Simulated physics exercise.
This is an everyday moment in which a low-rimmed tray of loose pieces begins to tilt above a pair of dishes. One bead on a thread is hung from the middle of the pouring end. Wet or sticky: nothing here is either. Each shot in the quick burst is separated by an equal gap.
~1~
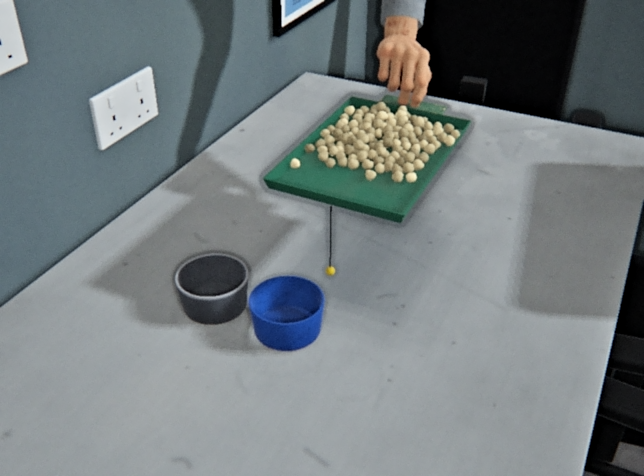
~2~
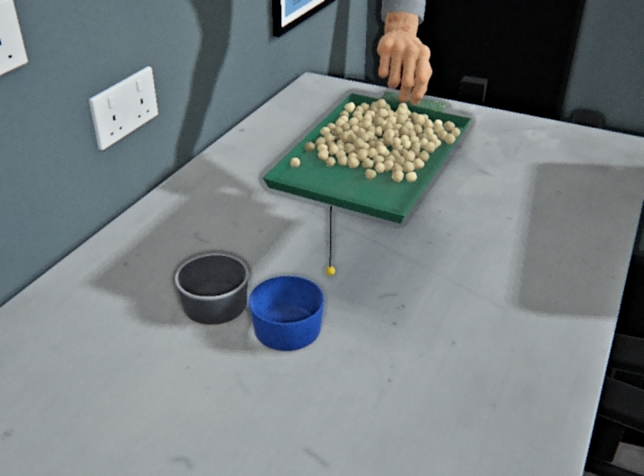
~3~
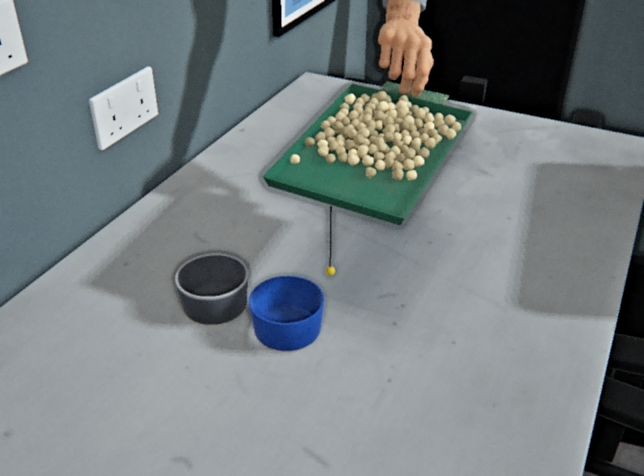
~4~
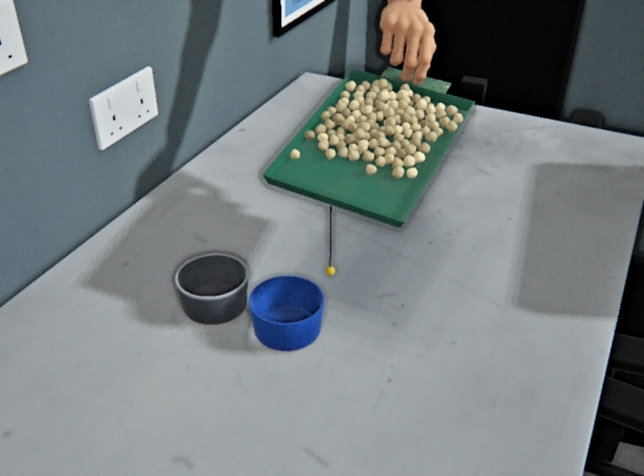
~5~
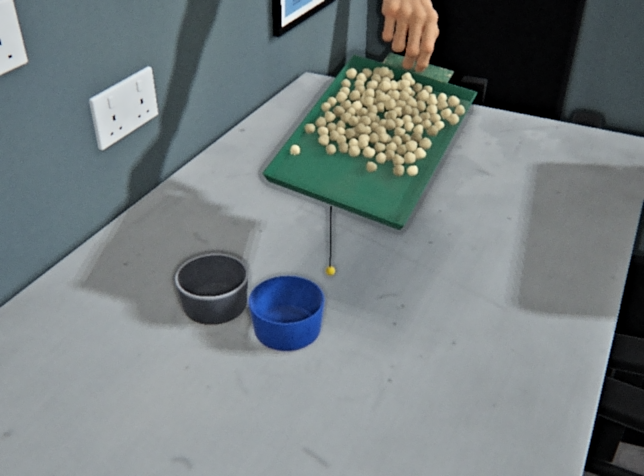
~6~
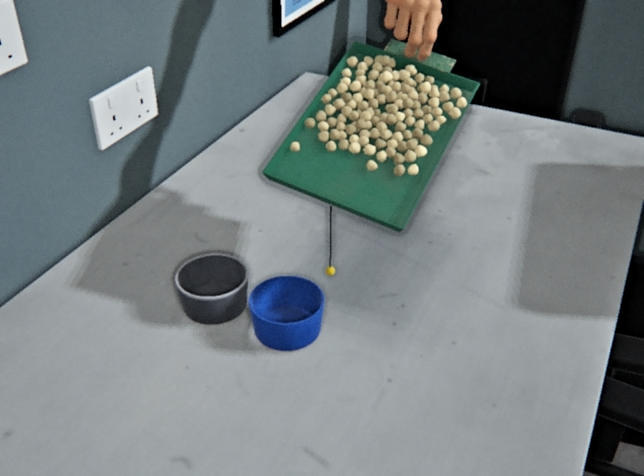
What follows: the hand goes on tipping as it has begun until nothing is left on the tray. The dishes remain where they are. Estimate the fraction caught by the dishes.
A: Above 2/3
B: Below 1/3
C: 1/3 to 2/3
The answer is B.
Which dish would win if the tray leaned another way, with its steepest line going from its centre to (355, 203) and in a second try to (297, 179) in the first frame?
The first tilt favours the right-side dish and the second favours the right-side dish.
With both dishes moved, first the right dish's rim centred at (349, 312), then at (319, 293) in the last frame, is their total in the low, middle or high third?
For the first spot it's between a third and two thirds, and for the next one it's under a third.
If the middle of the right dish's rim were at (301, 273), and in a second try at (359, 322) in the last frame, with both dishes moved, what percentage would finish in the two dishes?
The first gives 0 %, the second 50 %.
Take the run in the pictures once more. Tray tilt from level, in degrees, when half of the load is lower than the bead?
Near 95 degrees.
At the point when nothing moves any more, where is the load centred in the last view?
At about (389, 357).
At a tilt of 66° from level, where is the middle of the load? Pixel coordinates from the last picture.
Around (383, 189).
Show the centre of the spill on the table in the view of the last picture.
Estimate: About (390, 357).
Soon, tray tipped steeply; most on the tray; a small part outside both; a small part in the air.
A while on, tray tipped past a quarter turn; a stray few on the tray; a small part in the right dish; most outside both; a small part in the air.
Towards the end, tray tipped past a quarter turn; a stray few in the right dish; nearly all outside both.
Finally, tray tipped past a quarter turn; a stray few in the right dish; none in the left dish; nearly all outside both.
